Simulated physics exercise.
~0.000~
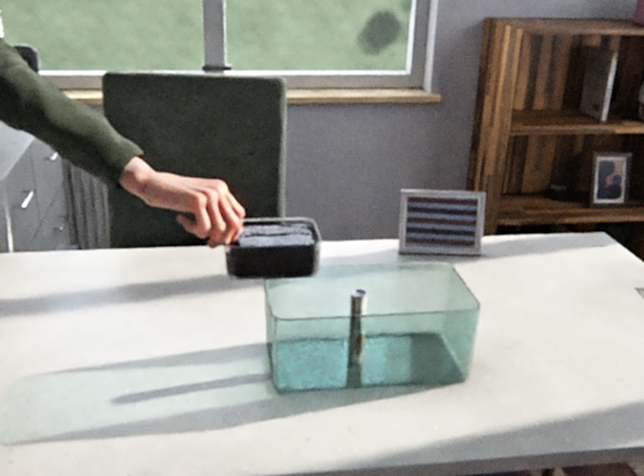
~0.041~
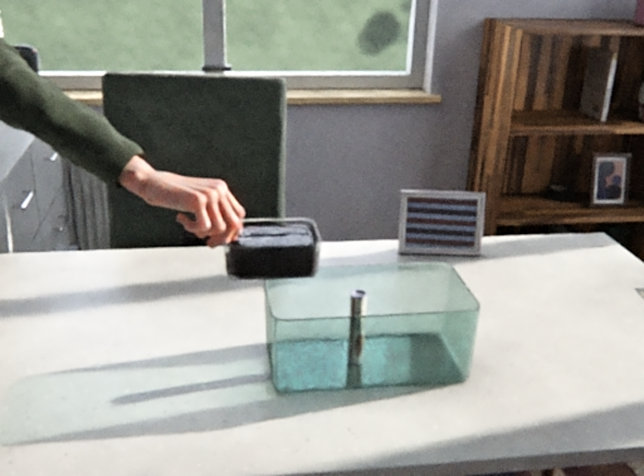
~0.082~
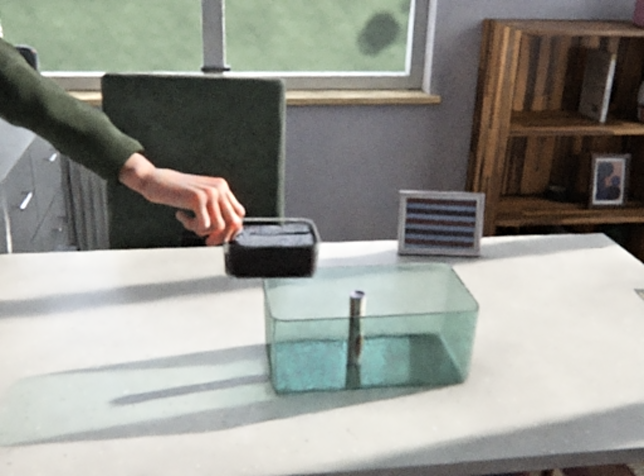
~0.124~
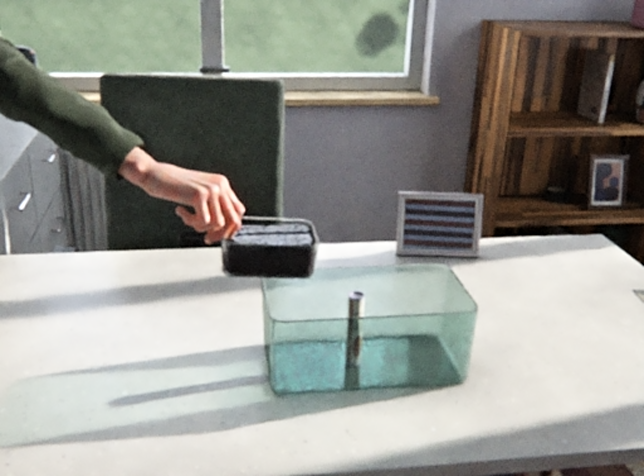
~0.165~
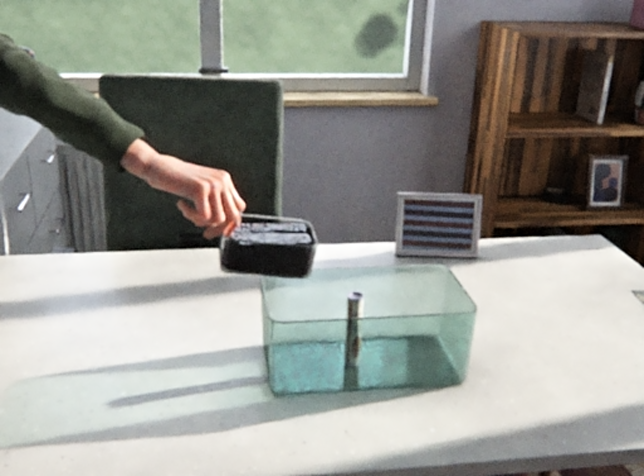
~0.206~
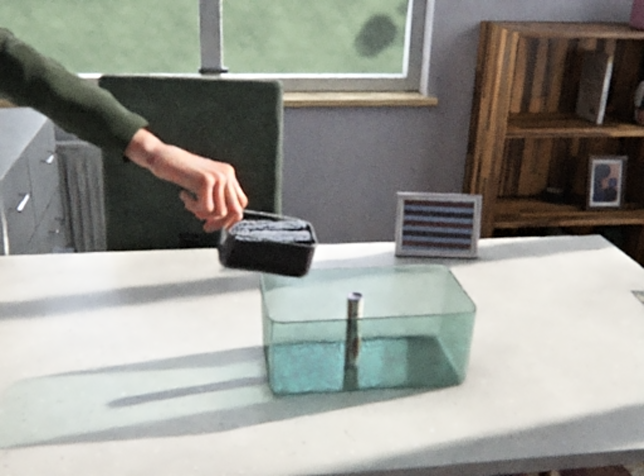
At a white table near a window, a hand in a dark green sleeve holds a small dark container above a clear, greenish oblong basin with a tin standing inside, keeps it nearly level, then tilts it slightly rightwards.
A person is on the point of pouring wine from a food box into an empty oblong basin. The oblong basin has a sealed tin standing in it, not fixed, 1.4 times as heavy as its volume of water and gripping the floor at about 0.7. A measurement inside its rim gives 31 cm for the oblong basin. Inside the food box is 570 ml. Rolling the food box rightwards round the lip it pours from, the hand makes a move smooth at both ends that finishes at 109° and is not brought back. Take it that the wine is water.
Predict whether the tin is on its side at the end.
The tin is not on its side.
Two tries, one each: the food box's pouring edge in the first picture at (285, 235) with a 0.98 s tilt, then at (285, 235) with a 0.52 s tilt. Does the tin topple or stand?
The tin overturns the first time and overturns the second time.
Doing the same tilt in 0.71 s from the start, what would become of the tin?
Outcome - the tin remains standing.
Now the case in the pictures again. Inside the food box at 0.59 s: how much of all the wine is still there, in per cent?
About 36 percent.
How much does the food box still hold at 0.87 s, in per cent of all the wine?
Some 3 per cent.
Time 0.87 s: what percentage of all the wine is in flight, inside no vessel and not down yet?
About 6 per cent.
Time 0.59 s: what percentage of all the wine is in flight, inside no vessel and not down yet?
Near 46 per cent at that moment.
By 0.59 s the tilt is 71° and 36 per cent is still to pour; the tin stands where it began.
By 0.87 s the tilt is 106° and 3 per cent is still to pour; the tin stands where it began.
By 1.16 s the tilt is 109° and 0 per cent is still to pour; the tin stands where it began.
By 1.48 s the tilt is 109° and 0 per cent is still to pour; the tin stands where it began.
At rest the tin stands where it began.
